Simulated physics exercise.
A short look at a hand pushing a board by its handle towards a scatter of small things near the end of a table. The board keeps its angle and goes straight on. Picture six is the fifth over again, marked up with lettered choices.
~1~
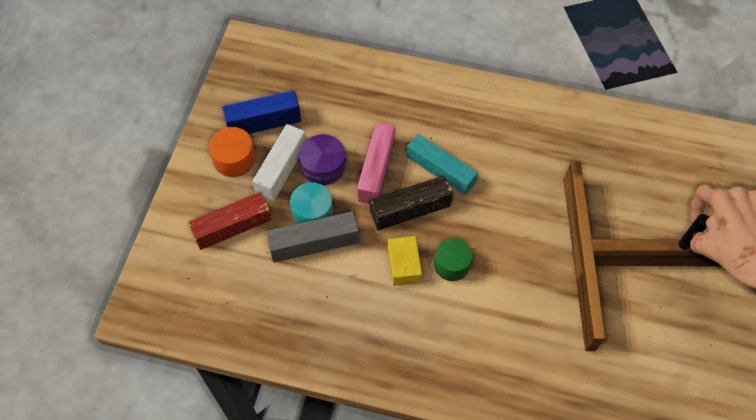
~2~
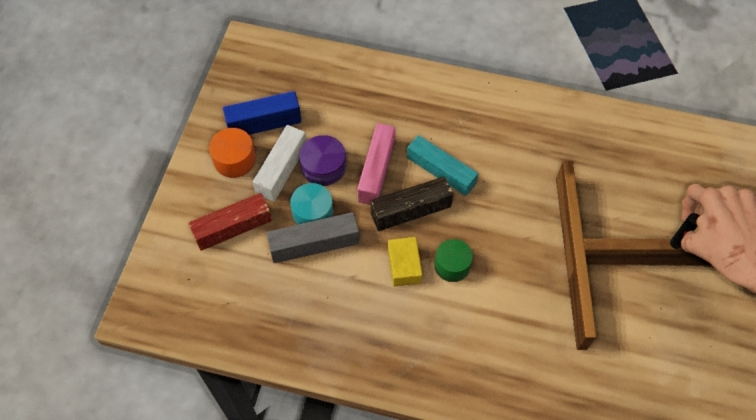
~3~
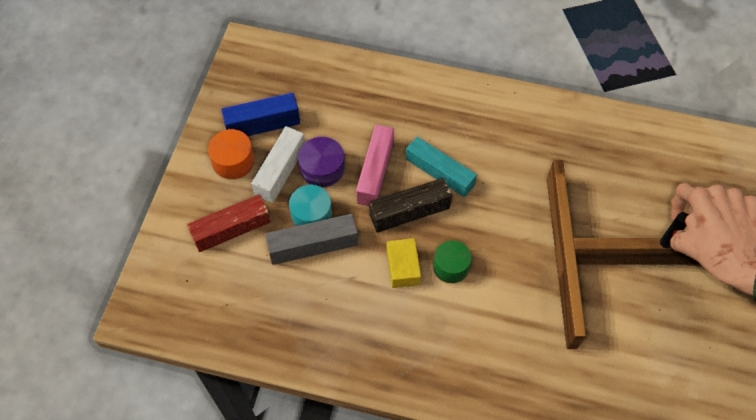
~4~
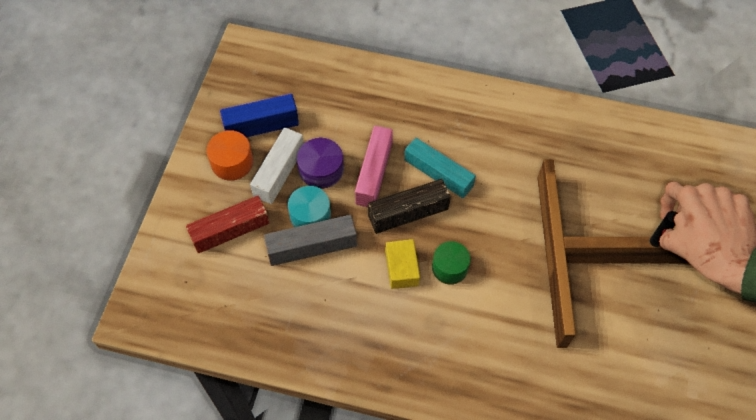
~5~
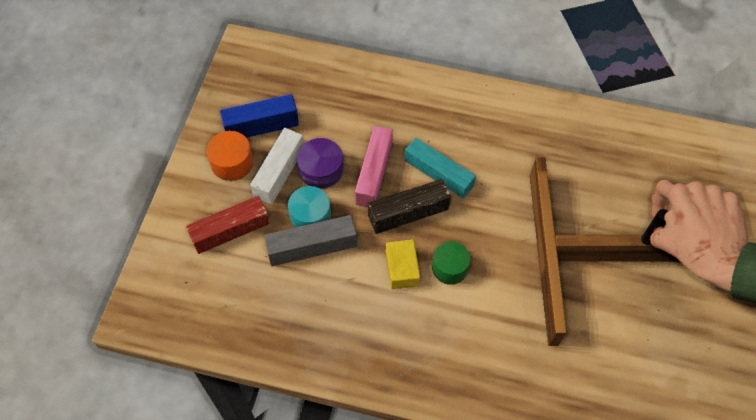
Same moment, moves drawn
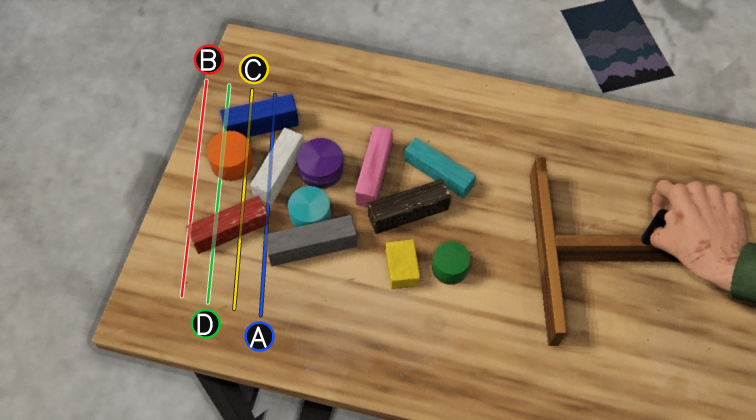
A pale wooden table stands on a grey concrete floor, seen from above at a slight tilt, with a dark patterned sheet lying beyond its far edge. Toward the left sit blue, white, red, grey, pink, black and turquoise bars among orange, purple, turquoise and green round pieces and a yellow block. From the right, a hand slides a T-shaped wooden board slowly leftward, touching none of them.
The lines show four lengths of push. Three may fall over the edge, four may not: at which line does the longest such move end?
It can go as far as C.
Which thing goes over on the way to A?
The orange tin.
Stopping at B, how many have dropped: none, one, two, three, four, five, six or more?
By then, six or more.
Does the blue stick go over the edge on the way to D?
Yes.
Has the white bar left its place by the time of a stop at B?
Yes.
On the marked copy, A at (268, 197); B at (195, 181); C at (244, 192); D at (219, 186).
Taking C. A third of the way, board (437, 215); turquoise bar (408, 155); yellow block (380, 268).
Two thirds of the way, board (328, 191); orange tin (195, 162); white bar (229, 166).
When it is over, board (244, 173); orange tin over the edge; white bar over the edge; two fallen.
As for the rest, A is within the limit but short; B drops seven; D drops four.
